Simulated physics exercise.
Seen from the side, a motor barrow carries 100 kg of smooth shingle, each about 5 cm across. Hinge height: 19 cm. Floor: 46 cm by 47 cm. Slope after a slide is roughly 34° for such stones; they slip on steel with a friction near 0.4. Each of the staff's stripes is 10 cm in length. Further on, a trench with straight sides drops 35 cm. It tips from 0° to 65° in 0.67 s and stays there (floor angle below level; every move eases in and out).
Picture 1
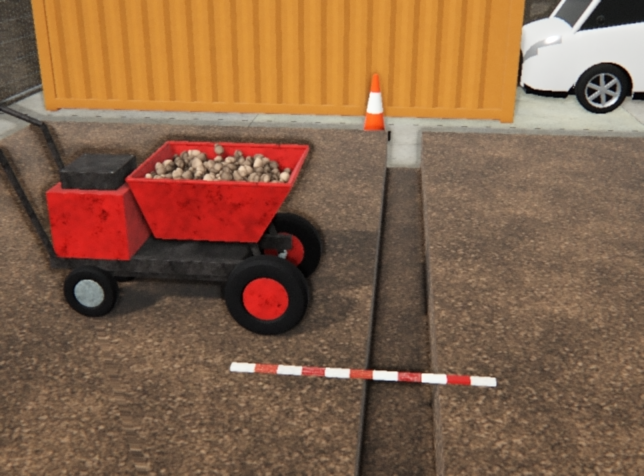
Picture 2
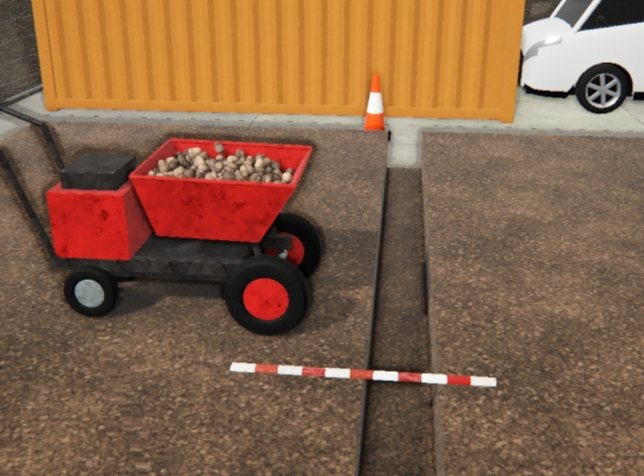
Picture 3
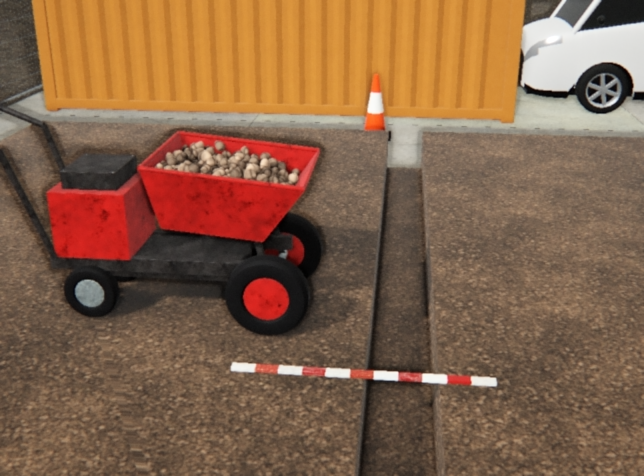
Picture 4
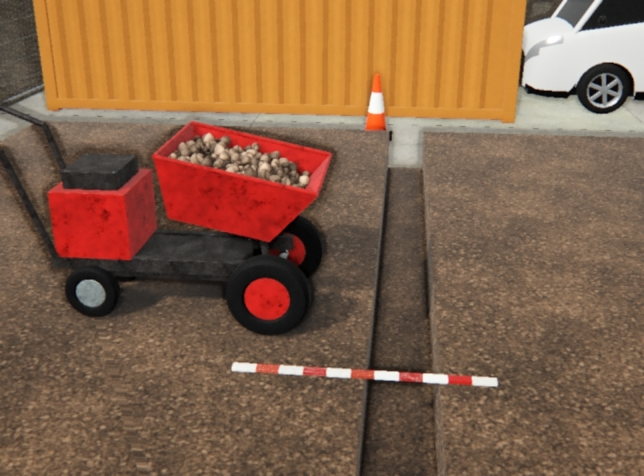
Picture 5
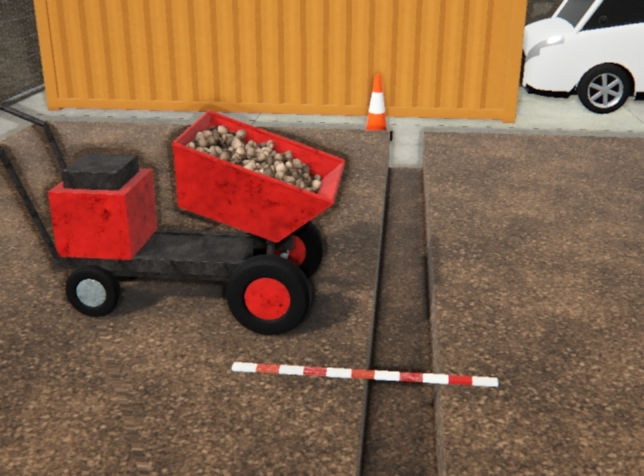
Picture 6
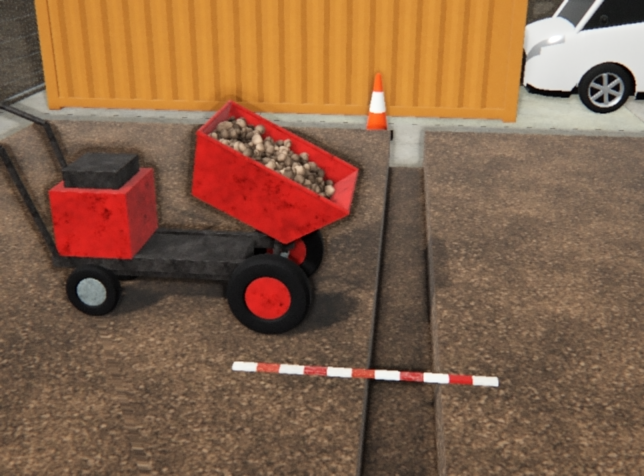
A red motor barrow's skip full of stones tilts steadily toward the trench at right.
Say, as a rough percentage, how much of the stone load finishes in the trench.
Roughly 44 out of 100.
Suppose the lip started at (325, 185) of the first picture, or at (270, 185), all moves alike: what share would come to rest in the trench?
The first start gives about 25 per cent, the second about 55.
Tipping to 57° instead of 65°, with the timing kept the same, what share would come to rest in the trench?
About 25 per cent would end up in the trench.
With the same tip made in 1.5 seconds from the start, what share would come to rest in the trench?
60 per cent.
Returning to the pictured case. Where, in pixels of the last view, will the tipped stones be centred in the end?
Centre estimate: Around (432, 308).
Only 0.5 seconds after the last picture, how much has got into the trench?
At that moment: Approx. 15 %.
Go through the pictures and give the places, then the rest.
In the first picture, the skip is at 0°, its lip at (291, 186); the top of the load is at (213, 161).
In the second picture, lip at (295, 187), floor tilted 1°, highest stones at (207, 159).
In the third picture, the skip is at 6°, its lip at (304, 189); the top of the load is at (195, 155).
In the fourth picture, lip at (317, 195), floor tilted 12°, highest stones at (200, 146).
In the fifth picture, lip at (333, 203), floor tilted 19°, highest stones at (212, 137).
In the sixth picture, the skip is at 27°, its lip at (348, 213); the top of the load is at (232, 128).
Then, 0.2 s after the last picture the floor is at 55°, 100 % in the skip; the foremost stones are at (367, 226).
Then, 0.5 s after the last picture the floor is at 65°, 76 % in the skip, 17 % in the trench, 7 % past the trench; the foremost stones are at (465, 311).
Then, 0.8 s after the last picture the floor is at 65°, 38 % in the skip, 19 % in the trench, 44 % past the trench; the foremost stones are at (616, 315).
Then, 2.8 s after the last picture the floor is at 65°, 13 % in the skip, 44 % in the trench, 44 % past the trench; the foremost stones are past the picture's edge.
